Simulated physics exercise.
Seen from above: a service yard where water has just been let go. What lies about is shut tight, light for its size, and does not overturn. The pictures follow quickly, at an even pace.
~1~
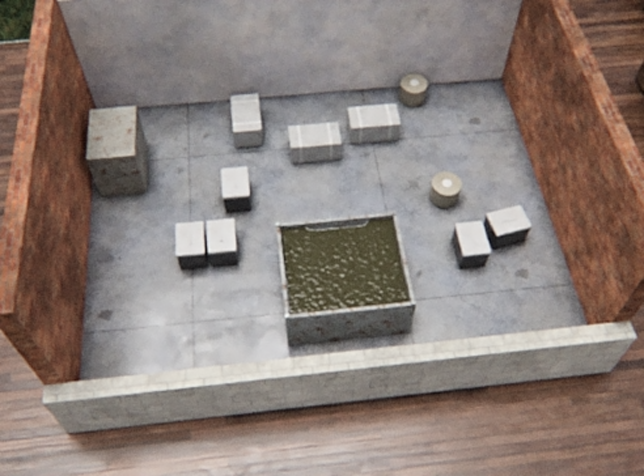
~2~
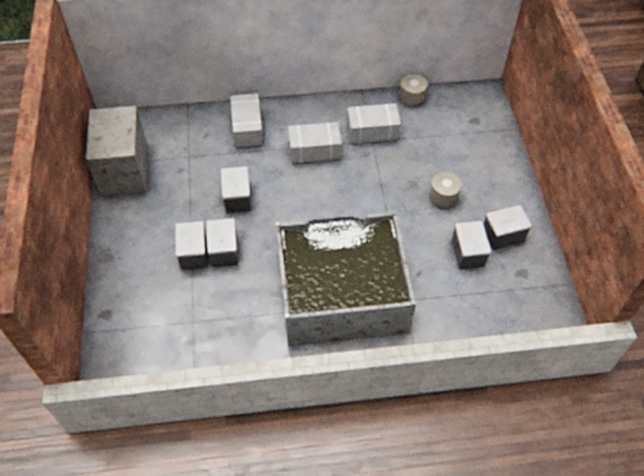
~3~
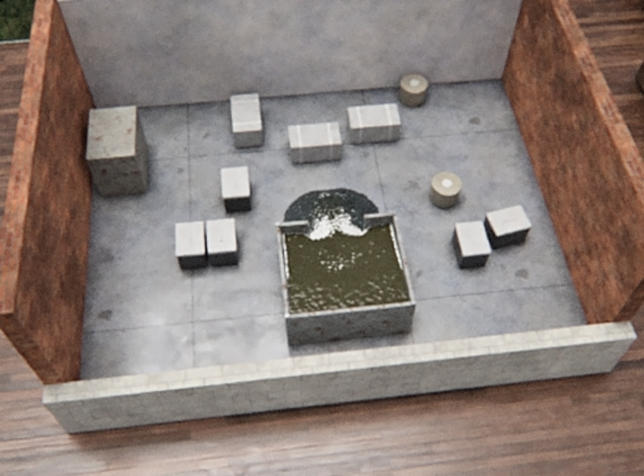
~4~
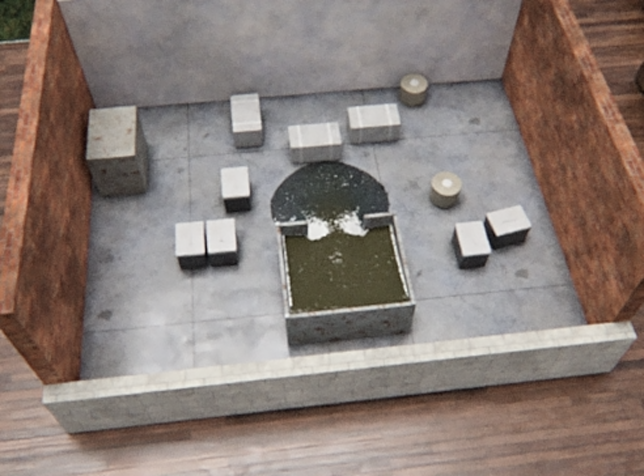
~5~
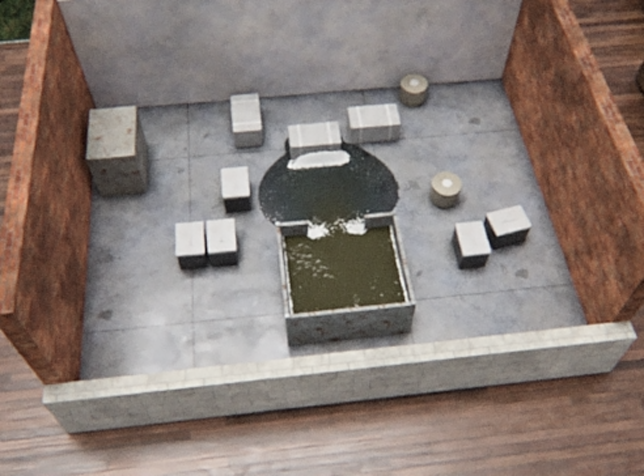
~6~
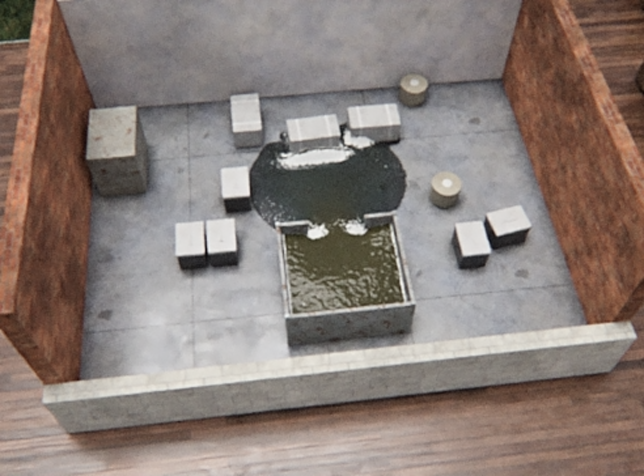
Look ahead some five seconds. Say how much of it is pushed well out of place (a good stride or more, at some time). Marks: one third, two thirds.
It is one to two thirds.
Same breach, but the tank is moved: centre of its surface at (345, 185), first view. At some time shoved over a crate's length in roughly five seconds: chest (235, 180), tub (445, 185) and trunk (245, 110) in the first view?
As listed: Short of that, less than that, that far or more.
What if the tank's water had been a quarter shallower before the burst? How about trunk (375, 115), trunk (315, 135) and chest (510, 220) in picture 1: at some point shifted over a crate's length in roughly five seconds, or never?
In that order: Pushed that far, swept aside, under that.
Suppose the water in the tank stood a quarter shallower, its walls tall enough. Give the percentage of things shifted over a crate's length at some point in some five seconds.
Some 20 per cent.
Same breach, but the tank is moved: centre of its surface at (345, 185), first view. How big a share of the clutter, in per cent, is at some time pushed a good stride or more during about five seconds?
Close to 50 %.
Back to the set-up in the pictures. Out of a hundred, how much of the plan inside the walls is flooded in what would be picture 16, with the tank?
Near 50 in a hundred.
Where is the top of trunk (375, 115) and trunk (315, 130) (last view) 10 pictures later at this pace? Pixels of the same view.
Around (392, 76) and (304, 86).
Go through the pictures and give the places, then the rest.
A trunk at (314, 135) rests on the ground; a chest at (235, 182) rests on the ground; 0 of 10 have shifted, in the first frame.
A trunk at (314, 135), on the bottom; a chest at (235, 182) rests on the ground; 0 of 10 have shifted, in the second frame.
A trunk at (314, 135), on the bottom; a chest at (235, 182), on the bottom; 0 of 10 have shifted, in the third frame.
A trunk at (314, 135) rests on the ground; a chest at (235, 182), on the bottom; 0 of 10 have shifted, in the fourth frame.
A trunk at (314, 134) rests on the ground; a chest at (235, 182), on the bottom; 0 of 10 have shifted, in the fifth frame.
A trunk at (313, 128) rests on the ground, close to its start; a chest at (235, 182), on the bottom; 1 of 10 have shifted, in the sixth frame.
A moment on, 1 of 10 are well off their spots; 0 afloat.
Next, 3 of 10 are well off their spots; 2 afloat.
Later, 4 of 10 are well off their spots; 3 afloat.
In the end, 4 of 10 are well off their spots, and 4 have been at some point; 1 afloat.
